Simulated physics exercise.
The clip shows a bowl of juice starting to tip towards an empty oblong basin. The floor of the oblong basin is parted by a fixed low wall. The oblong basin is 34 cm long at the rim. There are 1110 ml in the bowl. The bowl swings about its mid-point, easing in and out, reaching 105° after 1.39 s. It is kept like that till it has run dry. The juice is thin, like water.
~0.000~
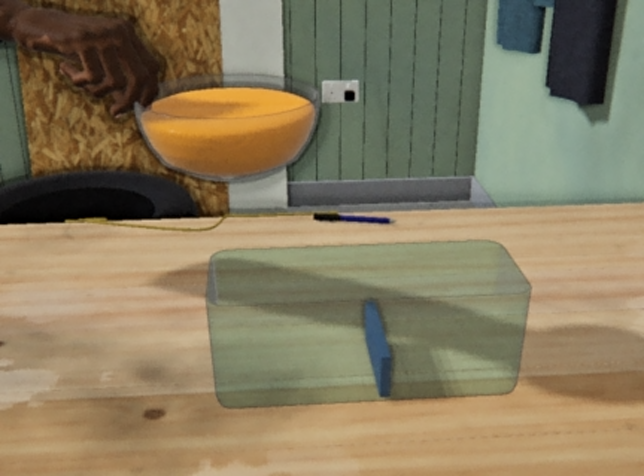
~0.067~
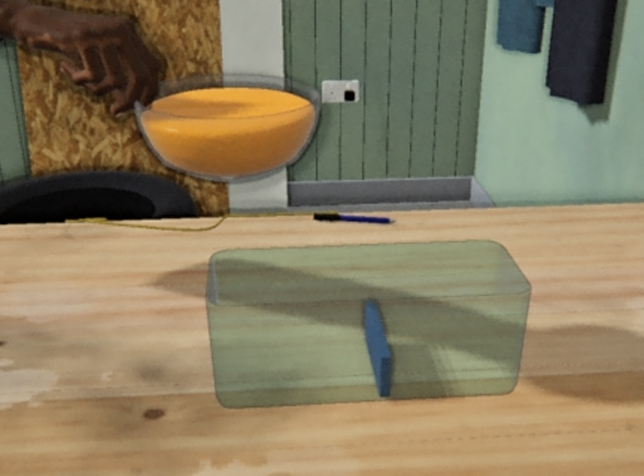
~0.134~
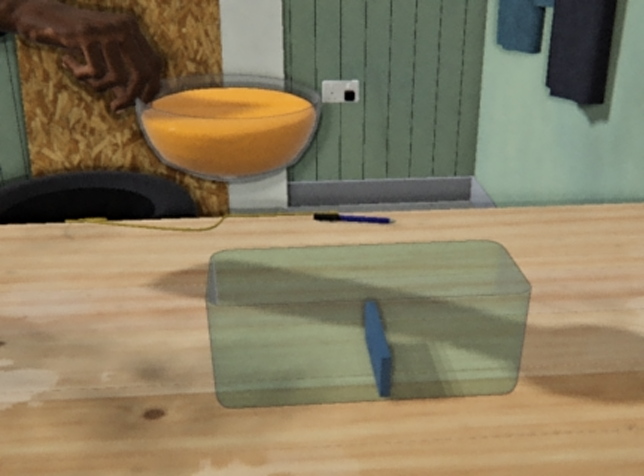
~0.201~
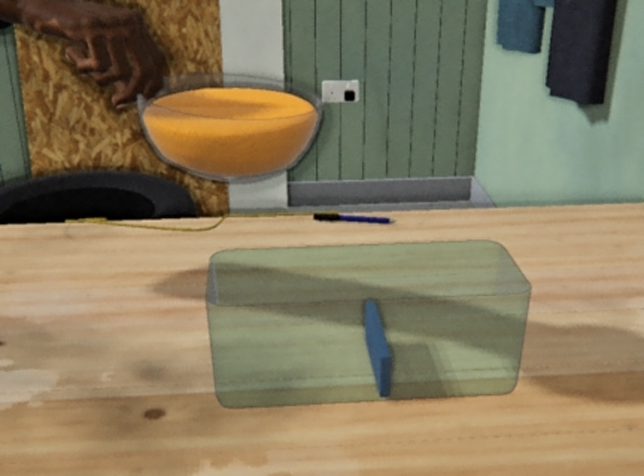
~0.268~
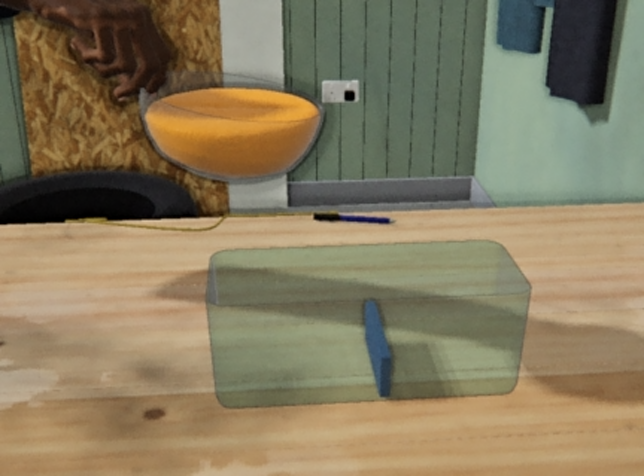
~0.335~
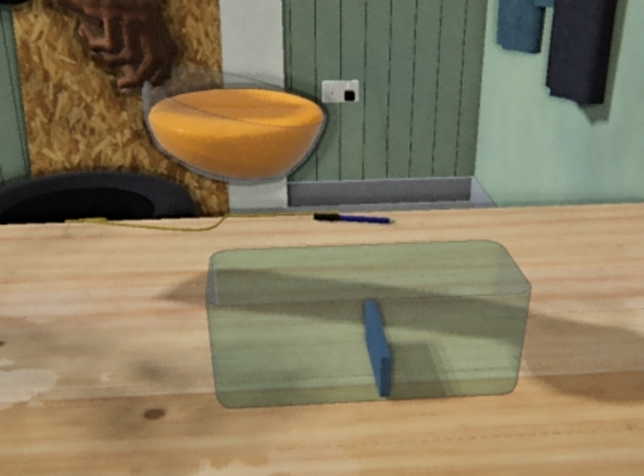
A glass bowl of orange juice, beside a dark brown hand at the upper left, tilts slowly and slightly down to the right, gathering a little speed, while the camera stays still. Below it, an empty, clear greenish basin with a blue upright divider sits on a pale wooden table, a dark blue pen behind. The room, seen from slightly above the tabletop, has green panelling, chipboard and hanging cloths.
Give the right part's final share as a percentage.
The far part has some 58 per cent.
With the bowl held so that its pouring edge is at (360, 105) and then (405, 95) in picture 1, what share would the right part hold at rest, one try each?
First 75, then 80 per cent.
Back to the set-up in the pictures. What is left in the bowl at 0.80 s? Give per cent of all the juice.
Some 36 per cent.
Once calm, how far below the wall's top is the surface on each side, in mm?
Left about 36 mm, right about 18 mm.
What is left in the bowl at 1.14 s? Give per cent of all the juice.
Near 2 in a hundred.
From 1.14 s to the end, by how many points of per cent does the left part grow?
Some 6 per cent.
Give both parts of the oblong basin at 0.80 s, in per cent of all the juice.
Left about 3, right about 22.
Then, 0.80 s in, the tilt is 65° and 35 per cent is still to pour, 3 is left of the wall and 23 right of it.
Then, 1.14 s in, the tilt is 97° and 2 per cent is still to pour, 31 is left of the wall and 58 right of it.
Then, 1.50 s in, the tilt is 105° and 0 per cent is still to pour, 37 is left of the wall and 58 right of it.
Then, 1.89 s in, the tilt is 105° and 0 per cent is still to pour, 37 is left of the wall and 58 right of it.
Finally, 37 per cent lies left of the wall, 58 right of it and 5 outside.
